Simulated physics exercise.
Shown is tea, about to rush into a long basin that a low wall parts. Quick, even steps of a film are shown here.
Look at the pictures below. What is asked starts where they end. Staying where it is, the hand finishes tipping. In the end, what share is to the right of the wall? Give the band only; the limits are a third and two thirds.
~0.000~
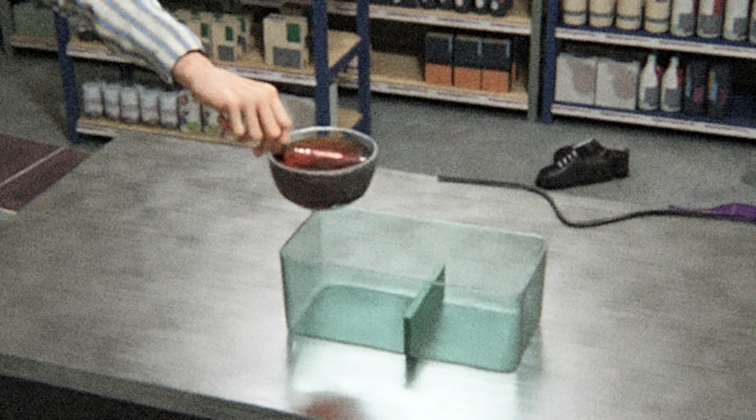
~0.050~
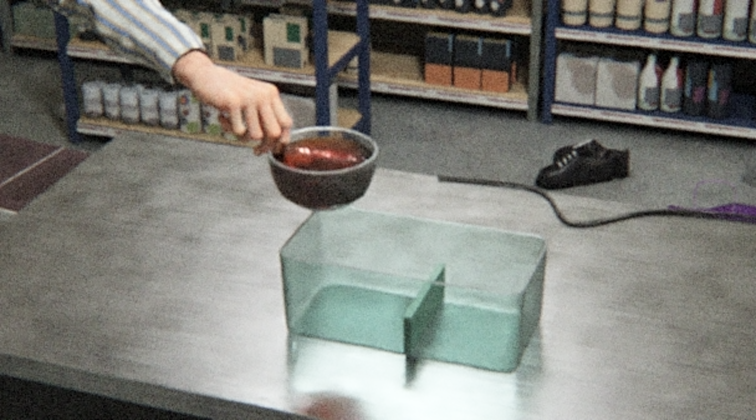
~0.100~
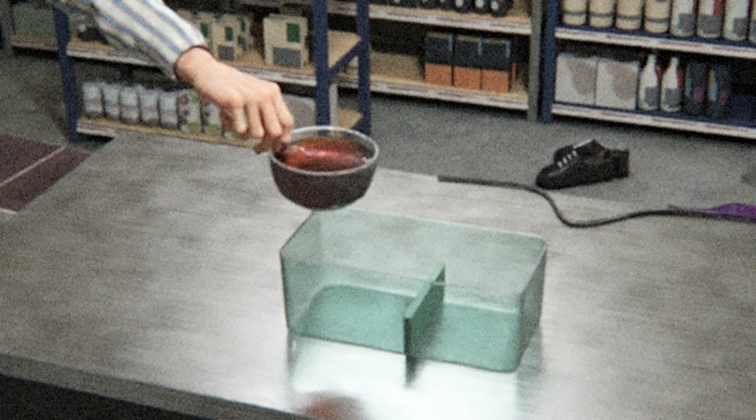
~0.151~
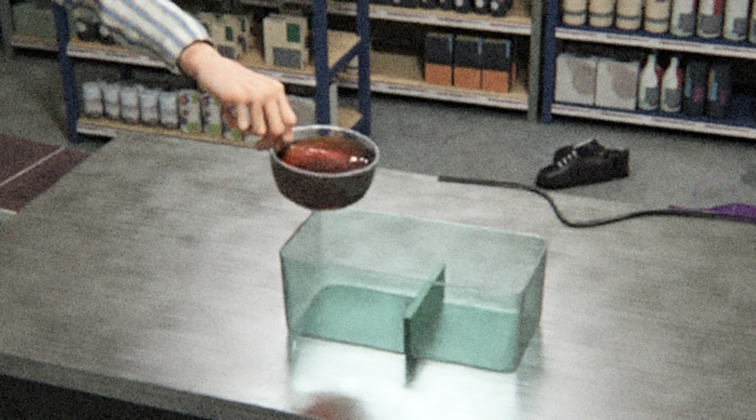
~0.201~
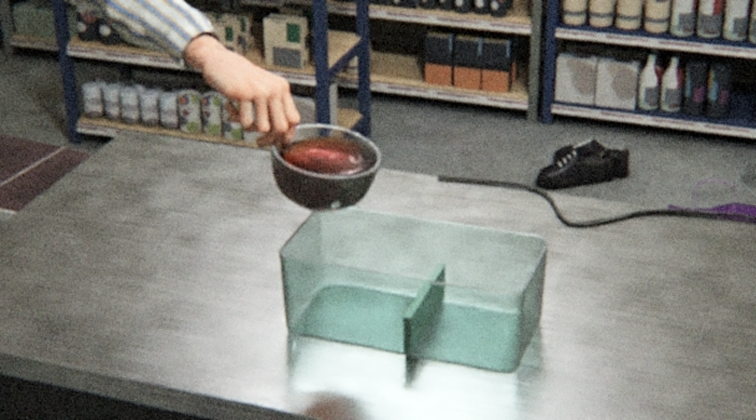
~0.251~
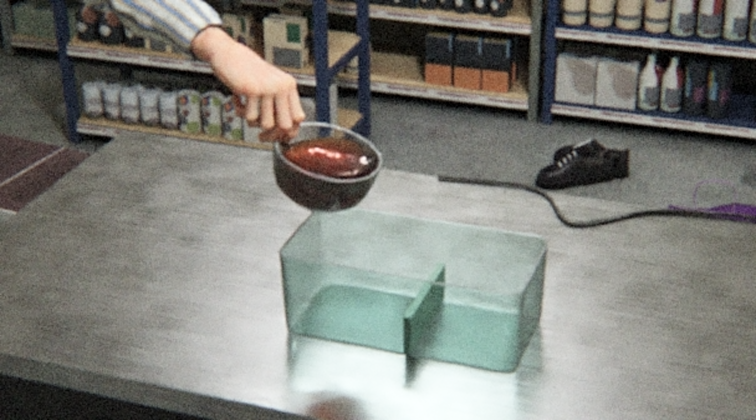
Less than a third.
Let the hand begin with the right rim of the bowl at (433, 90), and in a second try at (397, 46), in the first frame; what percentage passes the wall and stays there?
About 95 per cent, then about 90 per cent.
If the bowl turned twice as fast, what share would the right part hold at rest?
Near 10 parts in a hundred.
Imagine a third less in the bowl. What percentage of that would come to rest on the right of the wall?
Some 0 parts in a hundred, give or take.
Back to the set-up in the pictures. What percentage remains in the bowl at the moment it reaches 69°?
45 %.
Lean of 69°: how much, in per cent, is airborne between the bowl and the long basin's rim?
About 30 %.
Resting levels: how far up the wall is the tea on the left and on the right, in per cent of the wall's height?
Once it is still, the left part shows 30 per cent and the right part 10.
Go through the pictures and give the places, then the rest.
In the first picture, tilt 0°; pouring edge (373, 158); surface from (277, 149) to (373, 162); the long basin's rim runs from (299, 229) to (535, 267); the wall's top is at (425, 290).
In the second picture, tilt 1°; pouring edge (373, 159); surface from (277, 149) to (373, 163).
In the third picture, tilt 2°; pouring edge (374, 160); surface from (278, 148) to (373, 164).
In the fourth picture, tilt 6°; pouring edge (375, 163); surface from (279, 147) to (374, 164).
In the fifth picture, tilt 10°; pouring edge (376, 167); surface from (280, 148) to (375, 164).
In the sixth picture, tilt 15°; pouring edge (377, 172); surface from (281, 148) to (378, 168); 1 per cent is over the edge.
A moment on, the bowl is tipped part way and 43 per cent is still to pour, 19 is left of the wall and 9 right of it.
Next, the bowl is tipped on its side and 6 per cent is still to pour, 65 is left of the wall and 25 right of it.
Then the bowl is tipped on its side and 0 per cent is still to pour, 74 is left of the wall and 25 right of it.
Later the bowl is tipped on its side and 0 per cent is still to pour, 74 is left of the wall and 25 right of it.
Finally, 74 per cent lies left of the wall, 25 right of it and 1 outside.
